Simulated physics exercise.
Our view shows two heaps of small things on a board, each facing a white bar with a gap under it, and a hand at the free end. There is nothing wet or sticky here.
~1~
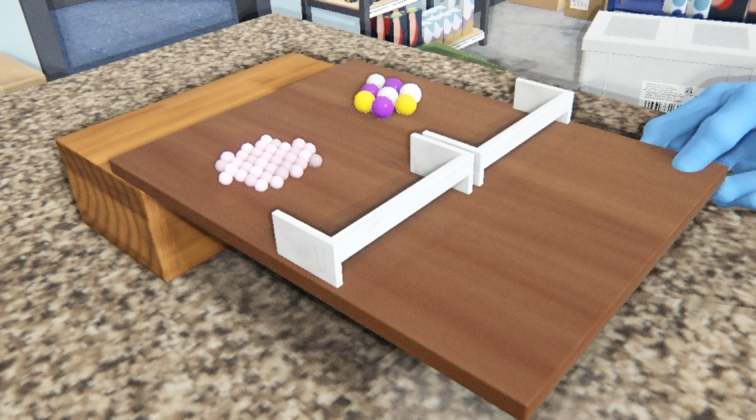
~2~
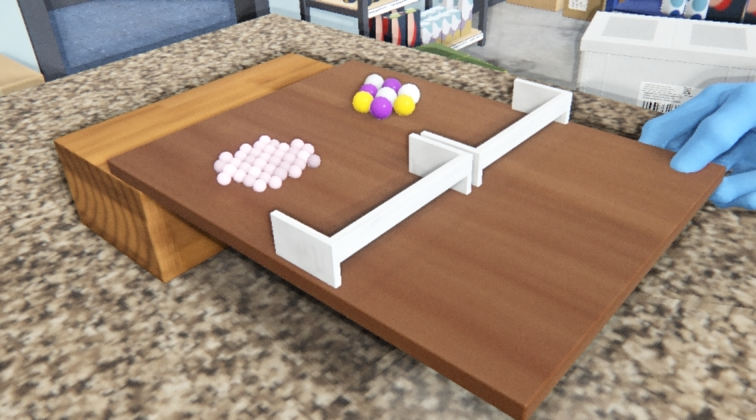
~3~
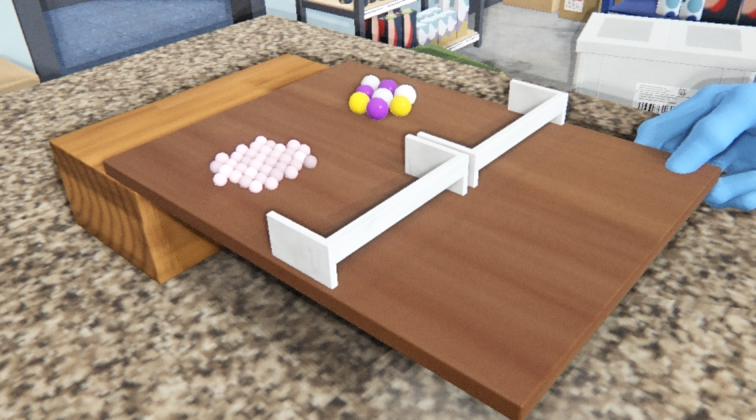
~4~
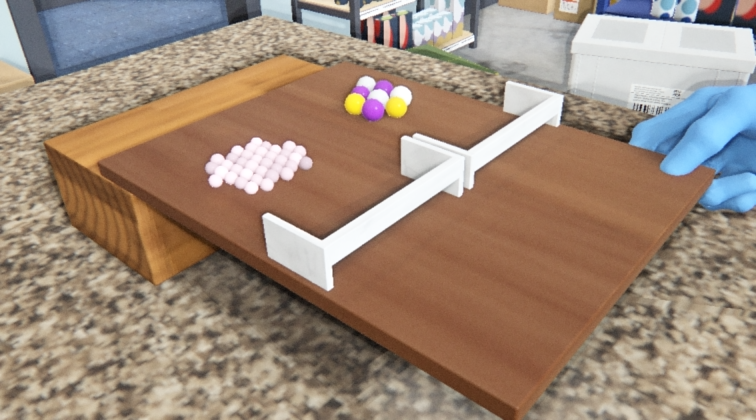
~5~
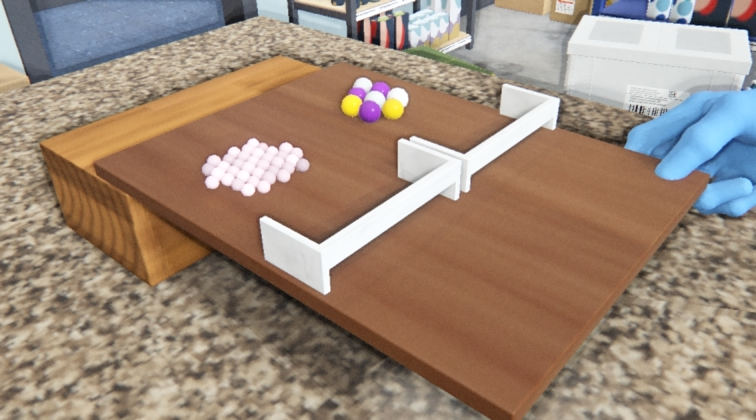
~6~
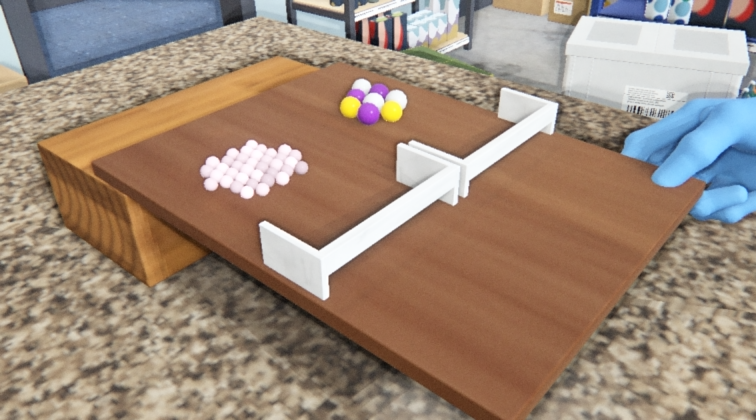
On a speckled countertop, a blue-gloved hand barely lowers a wooden board holding pink beads and colourful balls behind white barriers.
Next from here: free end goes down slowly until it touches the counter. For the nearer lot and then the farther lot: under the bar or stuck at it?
Result: The nearer lot is short enough, the farther lot is too tall.
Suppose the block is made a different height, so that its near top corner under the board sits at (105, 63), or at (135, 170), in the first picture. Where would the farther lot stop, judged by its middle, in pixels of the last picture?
Case 1 at (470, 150), case 2 at (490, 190).
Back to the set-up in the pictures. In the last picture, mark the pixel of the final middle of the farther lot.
Its centre ends up around (487, 199).
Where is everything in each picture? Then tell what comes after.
The first frame shows held end of the board (518, 390), level; block (240, 149), about a quarter as high as the board is long; nearer lot (266, 158), some sugar pearls; farther lot (388, 98), a few gumballs; nearer gate (407, 203), its slot higher than a piece; farther gate (527, 128), its slot lower than a piece.
The second frame shows held end of the board (517, 390), level; farther lot (386, 98).
The third frame shows held end of the board (513, 391), level; nearer lot (261, 159).
The fourth frame shows held end of the board (508, 393), level; farther lot (378, 101).
The fifth frame shows held end of the board (504, 398), down by 1°; nearer lot (253, 162).
The sixth frame shows held end of the board (502, 406), down by 2°; block (225, 153); nearer lot (262, 168), not moving; farther lot (374, 104), not moving; nearer gate (394, 216); farther gate (512, 139).
Then, 0.25 s later than the last frame, board sloping at 7°; nearer lot on its way down; farther lot on its way down.
Then, 0.56 s later than the last frame, board sloping at 14°; nearer lot has reached its gate; farther lot has reached its gate.
Then, 0.89 s later than the last frame, board resting at 16°; nearer lot every one past its gate; farther lot has reached its gate.
When it is over, board resting at 16°; nearer lot every one past its gate; farther lot gathered behind its gate.
